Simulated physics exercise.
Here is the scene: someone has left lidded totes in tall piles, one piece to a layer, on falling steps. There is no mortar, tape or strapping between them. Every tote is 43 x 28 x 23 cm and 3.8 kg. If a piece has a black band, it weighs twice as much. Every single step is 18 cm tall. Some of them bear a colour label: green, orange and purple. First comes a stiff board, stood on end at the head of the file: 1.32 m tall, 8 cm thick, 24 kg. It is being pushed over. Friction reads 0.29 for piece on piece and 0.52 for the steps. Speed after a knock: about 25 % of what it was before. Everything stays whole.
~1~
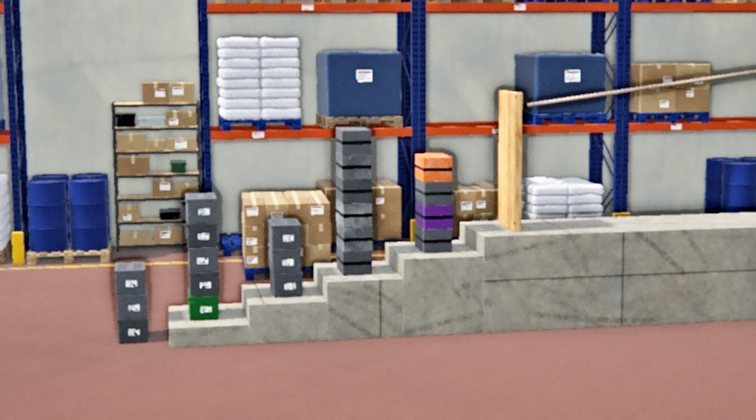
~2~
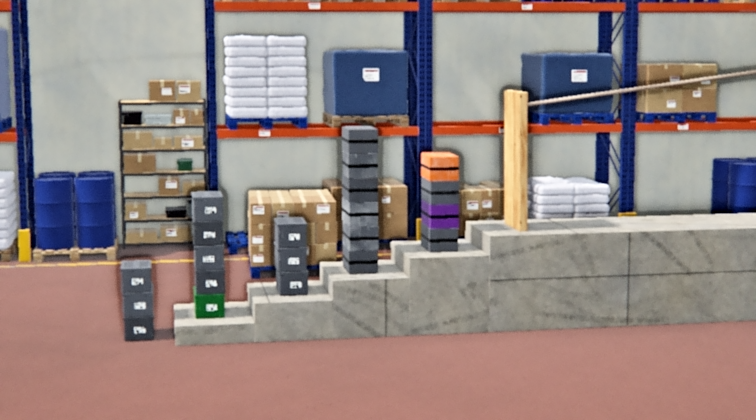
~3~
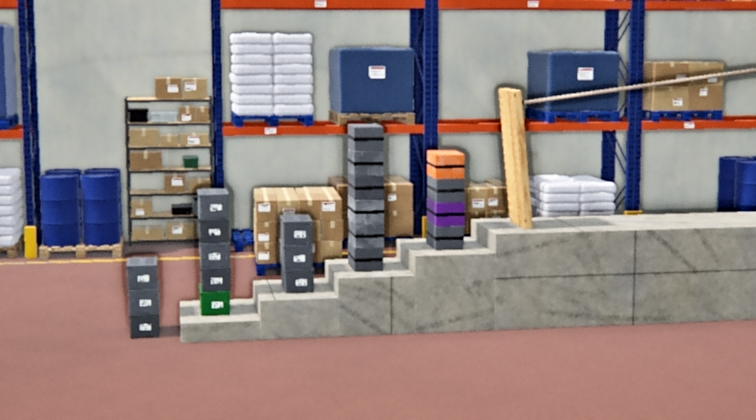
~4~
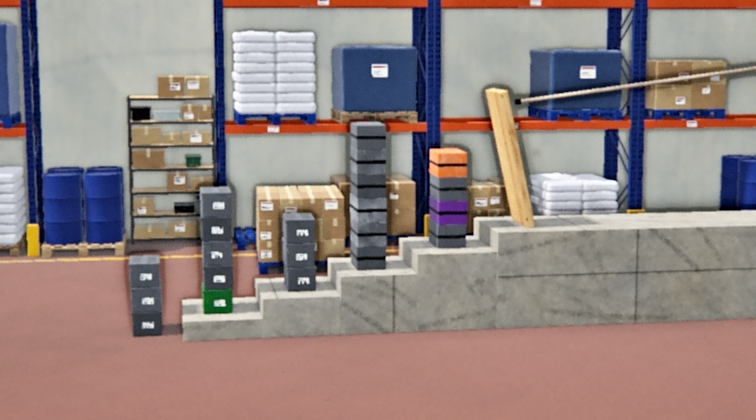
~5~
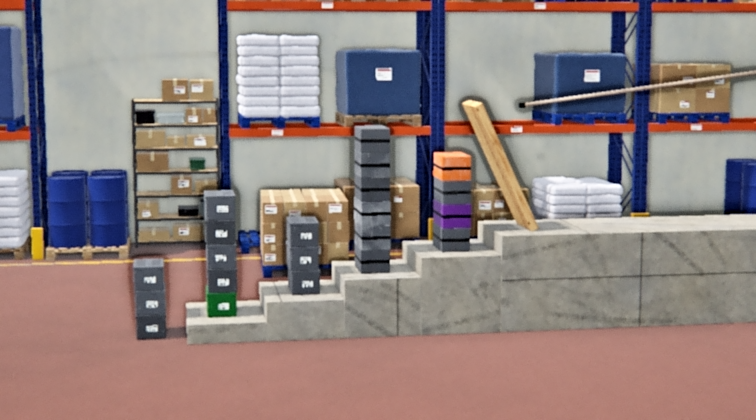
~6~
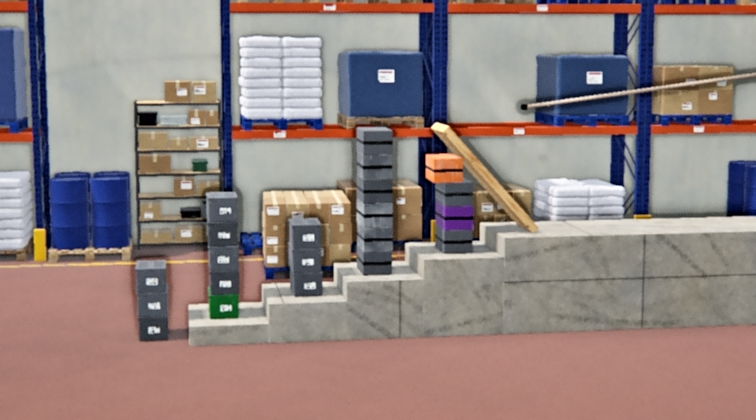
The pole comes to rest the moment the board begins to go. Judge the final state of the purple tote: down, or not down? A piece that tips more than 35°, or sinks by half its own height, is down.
Not down.
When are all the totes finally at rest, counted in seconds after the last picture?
At about 1.0 s.
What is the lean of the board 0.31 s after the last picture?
Angle from upright: Approx. 55°.
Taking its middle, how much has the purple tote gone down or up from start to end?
About 0 cm lower.
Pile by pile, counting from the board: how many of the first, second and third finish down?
The first pile gives 1, the second 0 and the third 0.
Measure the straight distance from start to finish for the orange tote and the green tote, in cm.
Estimate: Orange near 90 cm, green near 0 cm.
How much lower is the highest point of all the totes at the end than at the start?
I make it close to 0 cm.
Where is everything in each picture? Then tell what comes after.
In the first picture (places mark the middle of the side facing us), pole end (525, 106) 7 cm short, board 0° from upright; purple tote (439, 217); green tote (204, 309); orange tote (438, 170); the rest undisturbed.
The second picture shows pole end 11 mm in, board 1° from upright; purple tote (445, 217).
The third picture shows pole end 9 cm in, board 6° from upright; purple tote (450, 215); the rest undisturbed.
The fourth picture shows pole end (519, 102) 14 cm in, stopped, board 13° from upright; purple tote (453, 213); the rest undisturbed.
The fifth picture shows pole end (523, 105) 14 cm in, stopped, board 25° from upright; purple tote (457, 216); the rest undisturbed.
The sixth picture shows pole end (526, 107) 14 cm in, stopped, board 42° from upright; purple tote (459, 218); orange tote (448, 171) shifted 10 cm; green tote (224, 307); one has shifted.
Then, 0.13 s after the last picture, board 49° from upright; none of the 21 totes down, 2 disturbed; purple tote unmoved; orange tote leaning 10°.
Then, 0.31 s after the last picture, board 54° from upright; 1 of the 21 totes down; purple tote unmoved; orange tote leaning 59°, 24 cm lower.
Then, 0.57 s after the last picture, board 56° from upright; 1 of the 21 totes down; purple tote unmoved; orange tote leaning 24°, 58 cm lower.
At rest, board 56° from upright; 1 of the 21 totes down; purple tote unmoved; orange tote leaning 17°, 71 cm lower; green tote unmoved. As the last picture would show them, middles, purple tote near (453, 215), orange tote near (407, 246).
